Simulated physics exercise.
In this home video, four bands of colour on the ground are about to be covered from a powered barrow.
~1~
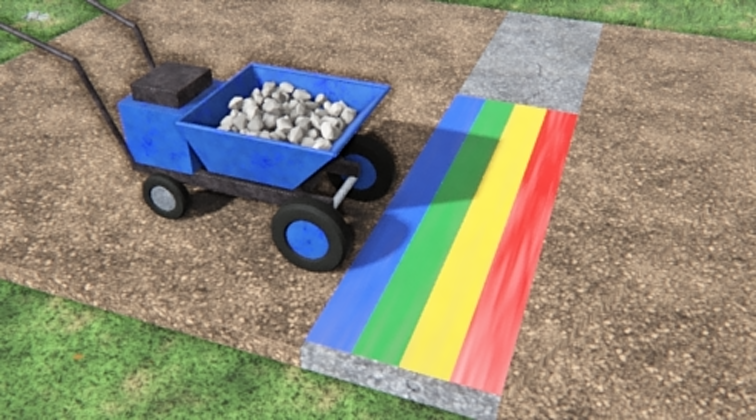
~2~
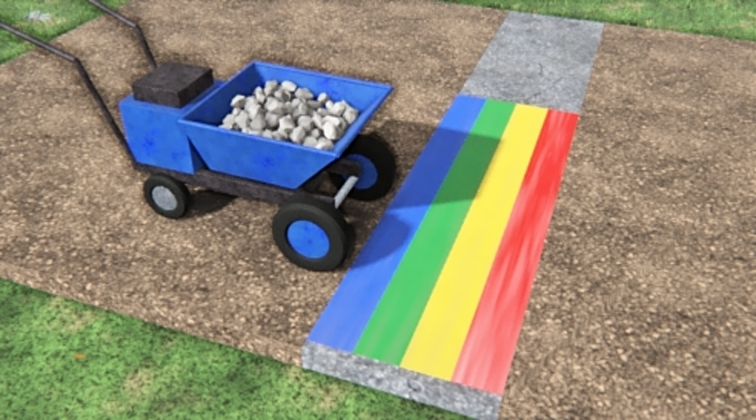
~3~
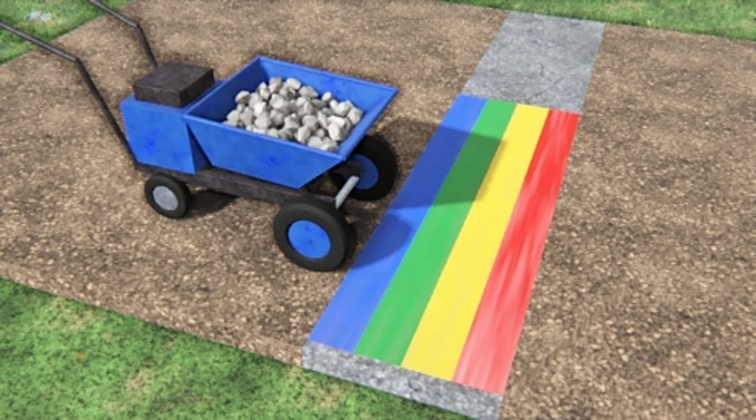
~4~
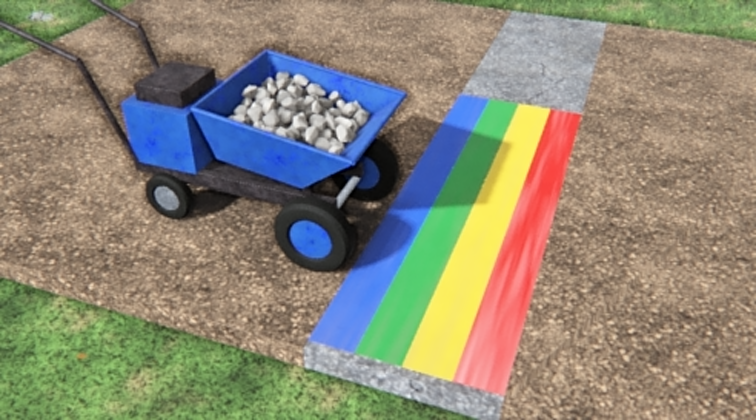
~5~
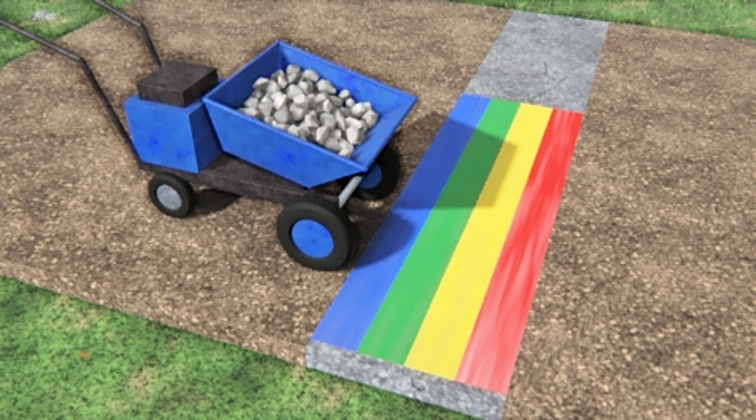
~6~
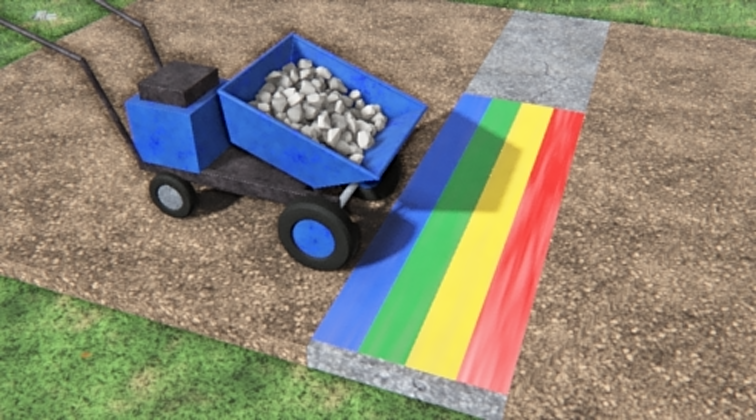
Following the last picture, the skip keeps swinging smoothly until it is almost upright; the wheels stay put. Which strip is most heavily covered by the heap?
The yellow strip.
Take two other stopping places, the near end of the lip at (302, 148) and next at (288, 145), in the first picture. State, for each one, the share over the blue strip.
Some 0 % then some 10 %.
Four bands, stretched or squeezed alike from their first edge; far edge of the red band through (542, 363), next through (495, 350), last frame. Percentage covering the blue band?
0 % and 0 %.
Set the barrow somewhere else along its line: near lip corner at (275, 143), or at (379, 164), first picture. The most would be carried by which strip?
Place 1 - that green strip; place 2 - the strip in red.
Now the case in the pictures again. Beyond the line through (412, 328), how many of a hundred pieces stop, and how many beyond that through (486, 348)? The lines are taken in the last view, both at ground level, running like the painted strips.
About 70 % and 20 %.
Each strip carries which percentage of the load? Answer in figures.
Per strip, roughly: Blue 0, green 15, yellow 40, red 20.
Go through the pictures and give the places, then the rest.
In the first frame, lip of the skip at (334, 155), level; top of the load at (269, 120), broken stones; blue strip at (350, 309); green strip at (394, 320); yellow strip at (440, 333); red strip at (488, 345).
In the second frame, lip of the skip at (337, 155), tipped barely; top of the load at (271, 119).
In the third frame, lip of the skip at (343, 158), tipped barely; top of the load at (276, 117).
In the fourth frame, lip of the skip at (352, 163), tipped a little; top of the load at (268, 103).
In the fifth frame, lip of the skip at (365, 169), tipped a little; top of the load at (279, 98).
In the sixth frame, lip of the skip at (377, 178), tipped clearly; top of the load at (291, 93); blue strip at (356, 308); green strip at (400, 319); yellow strip at (447, 332); red strip at (495, 344).
Soon, skip tipped steeply; all in the skip.
A while on, skip tipped right over; about two thirds in the skip; a small part over the green strip; about a quarter over the yellow strip; a small part over the red strip; a stray few off the paint.
Towards the end, skip tipped right over; about a quarter in the skip; a small part over the green strip; about a third over the yellow strip; about a quarter over the red strip; a small part off the paint.
Finally, skip tipped right over; about a quarter in the skip; none over the blue strip; a small part over the green strip; about a third over the yellow strip; about a quarter over the red strip; a small part off the paint.
